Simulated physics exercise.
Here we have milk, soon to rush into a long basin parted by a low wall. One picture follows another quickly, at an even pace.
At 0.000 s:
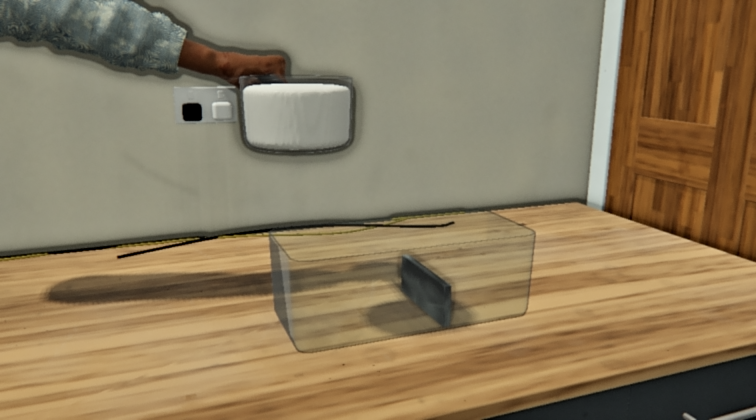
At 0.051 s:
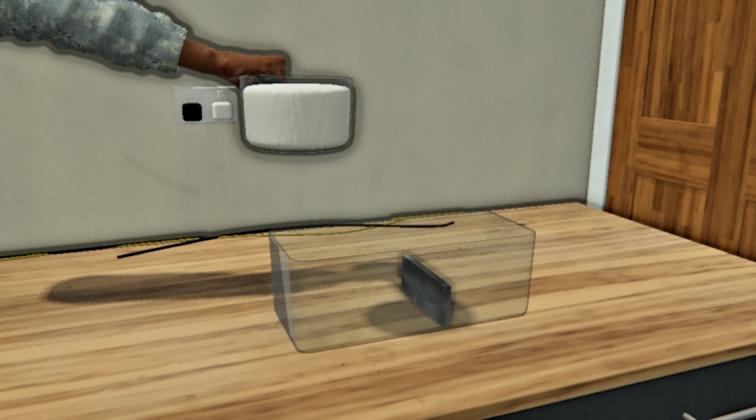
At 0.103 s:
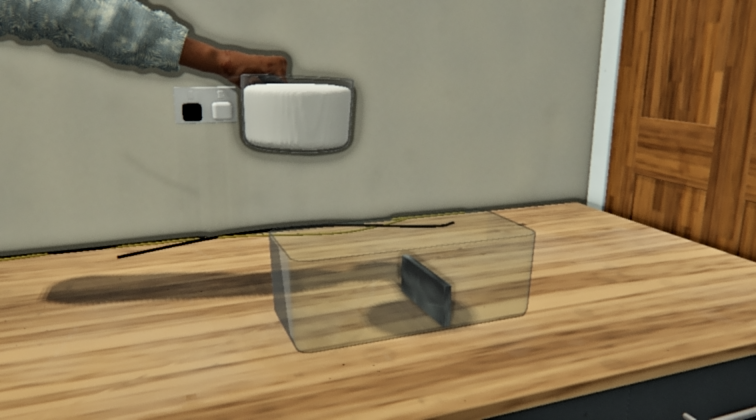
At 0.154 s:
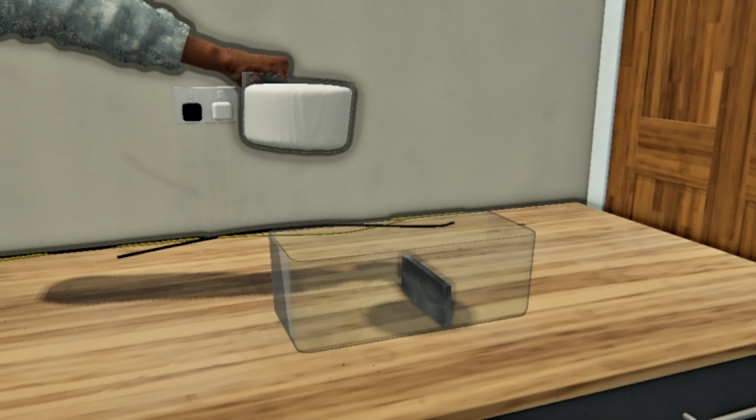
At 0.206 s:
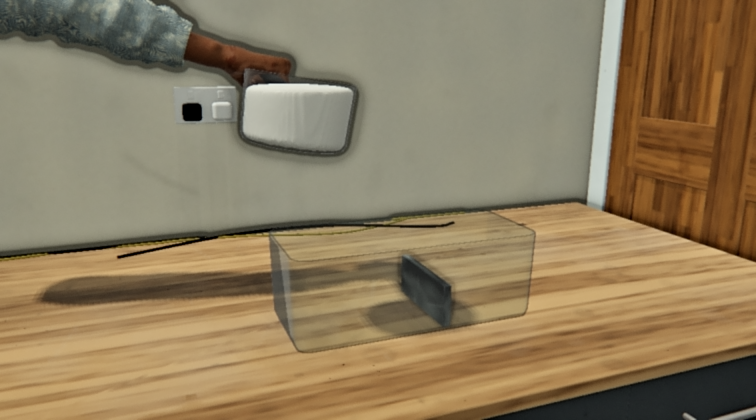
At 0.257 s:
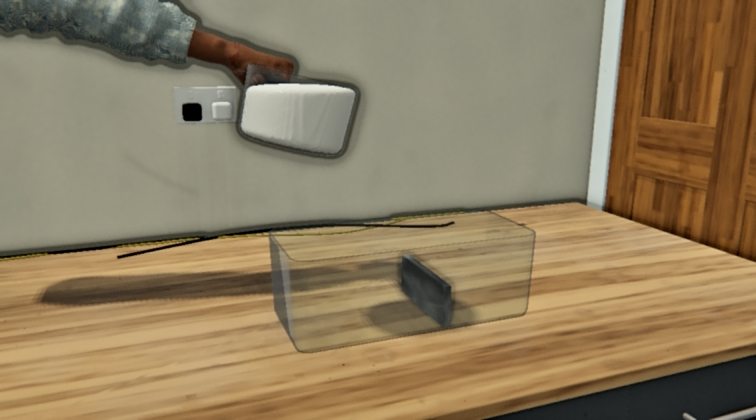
In this clip, a hand holds a container of white milk above a clear basin with a low dark wall on a wooden counter, at first keeping it level, then tilting it slightly down to the right.
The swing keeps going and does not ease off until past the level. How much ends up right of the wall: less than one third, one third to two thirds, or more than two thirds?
Low range.
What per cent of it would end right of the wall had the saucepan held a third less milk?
Estimated share: Close to 0 per cent.
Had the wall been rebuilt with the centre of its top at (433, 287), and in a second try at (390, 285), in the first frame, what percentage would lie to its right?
About 10 per cent on the first try, and 70 per cent on the second.
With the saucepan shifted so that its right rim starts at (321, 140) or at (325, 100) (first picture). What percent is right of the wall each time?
Near 0 per cent for the first start, near 5 per cent for the second.
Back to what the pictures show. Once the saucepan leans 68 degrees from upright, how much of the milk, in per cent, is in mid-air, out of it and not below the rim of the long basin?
That comes to near 30 percent.
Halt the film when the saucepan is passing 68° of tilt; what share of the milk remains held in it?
Remaining fraction: Approx. 60 %.
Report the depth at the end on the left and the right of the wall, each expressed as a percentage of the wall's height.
I'd say about 50 for the left and about 10 for the right.
A moment on, the saucepan is tipped part way and 59 per cent is still to pour, 10 is left of the wall and 0 right of it.
Next, the saucepan is tipped right over and 12 per cent is still to pour, 67 is left of the wall and 7 right of it.
Then the saucepan is tipped right over and 1 per cent is still to pour, 88 is left of the wall and 7 right of it.
Later the saucepan is tipped right over and 0 per cent is still to pour, 91 is left of the wall and 8 right of it.
In the end 91 per cent lies left of the wall, 8 right of it and 2 outside.
